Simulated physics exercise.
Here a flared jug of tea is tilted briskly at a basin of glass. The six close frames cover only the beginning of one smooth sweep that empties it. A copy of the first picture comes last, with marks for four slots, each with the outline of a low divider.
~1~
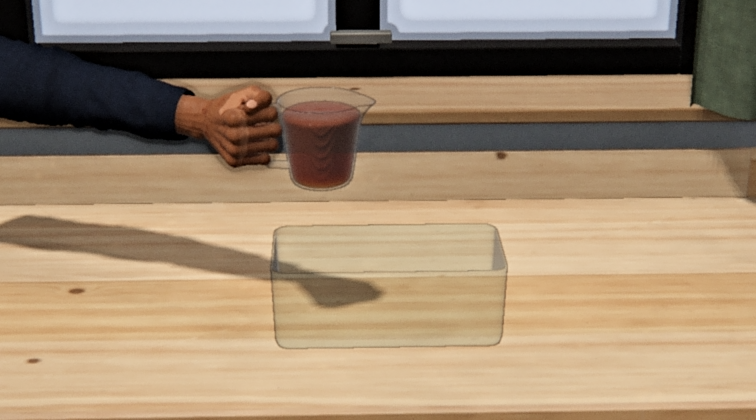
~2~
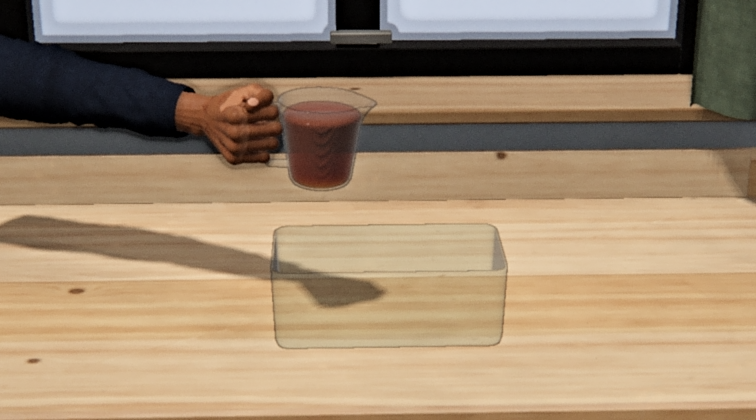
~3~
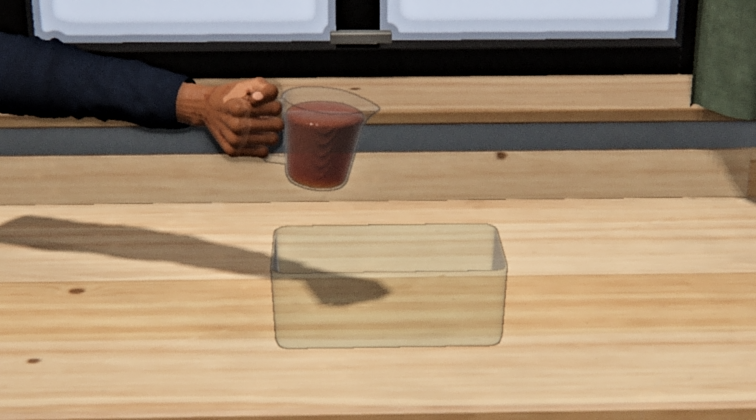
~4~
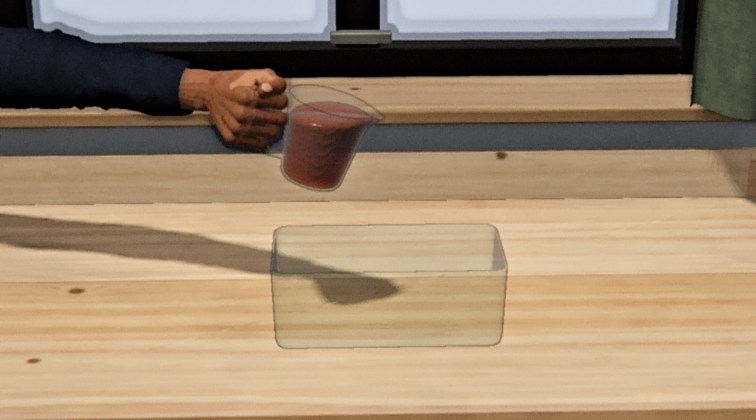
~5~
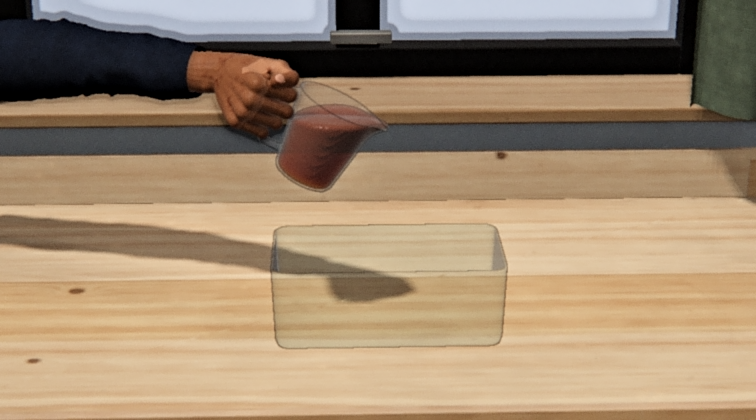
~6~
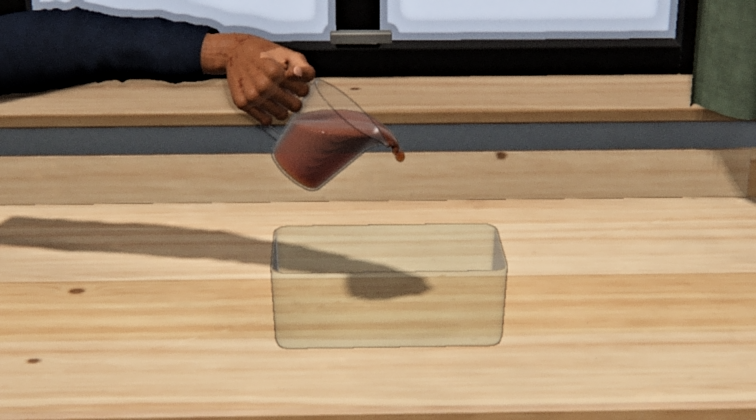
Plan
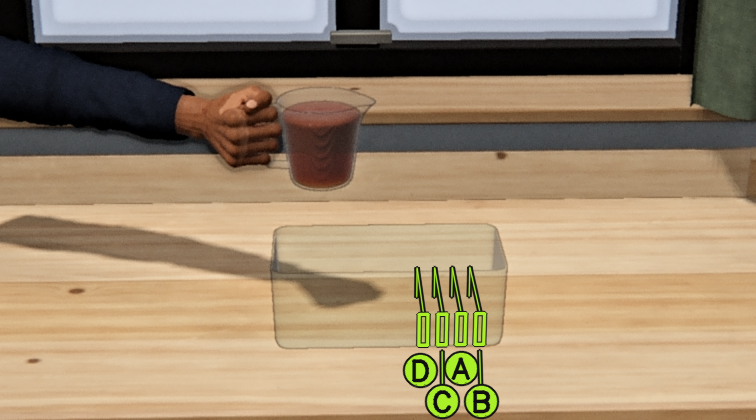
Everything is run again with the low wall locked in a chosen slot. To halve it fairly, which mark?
The answer is position D.
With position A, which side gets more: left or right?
The left side.
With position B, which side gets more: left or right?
The left one.
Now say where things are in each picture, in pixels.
In the first picture, upright, lip at (375, 101); basin from (275, 346) to (502, 343); nothing has left yet.
In the second picture, upright, lip at (376, 103); nothing has left yet.
In the third picture, tipped about 7°, lip at (379, 108); nothing has left yet.
In the fourth picture, tipped about 16°, lip at (384, 117); nothing has left yet.
In the fifth picture, tipped about 27°, lip at (387, 129); tea is over the lip, down to (387, 129).
In the sixth picture, tipped about 41°, lip at (388, 144); tea is over the lip, down to (400, 159).
On the marked copy, A at (460, 351); B at (479, 350); C at (442, 351); D at (423, 351).
If A is chosen, about 91 % ends left of the wall and 5 % right of it; 5 % is lost outside.
If B is chosen, about 91 % ends left of the wall and 6 % right of it; 3 % is lost outside.
If C is chosen, about 78 % ends left of the wall and 18 % right of it; 4 % is lost outside.
If D is chosen, about 54 % ends left of the wall and 44 % right of it.
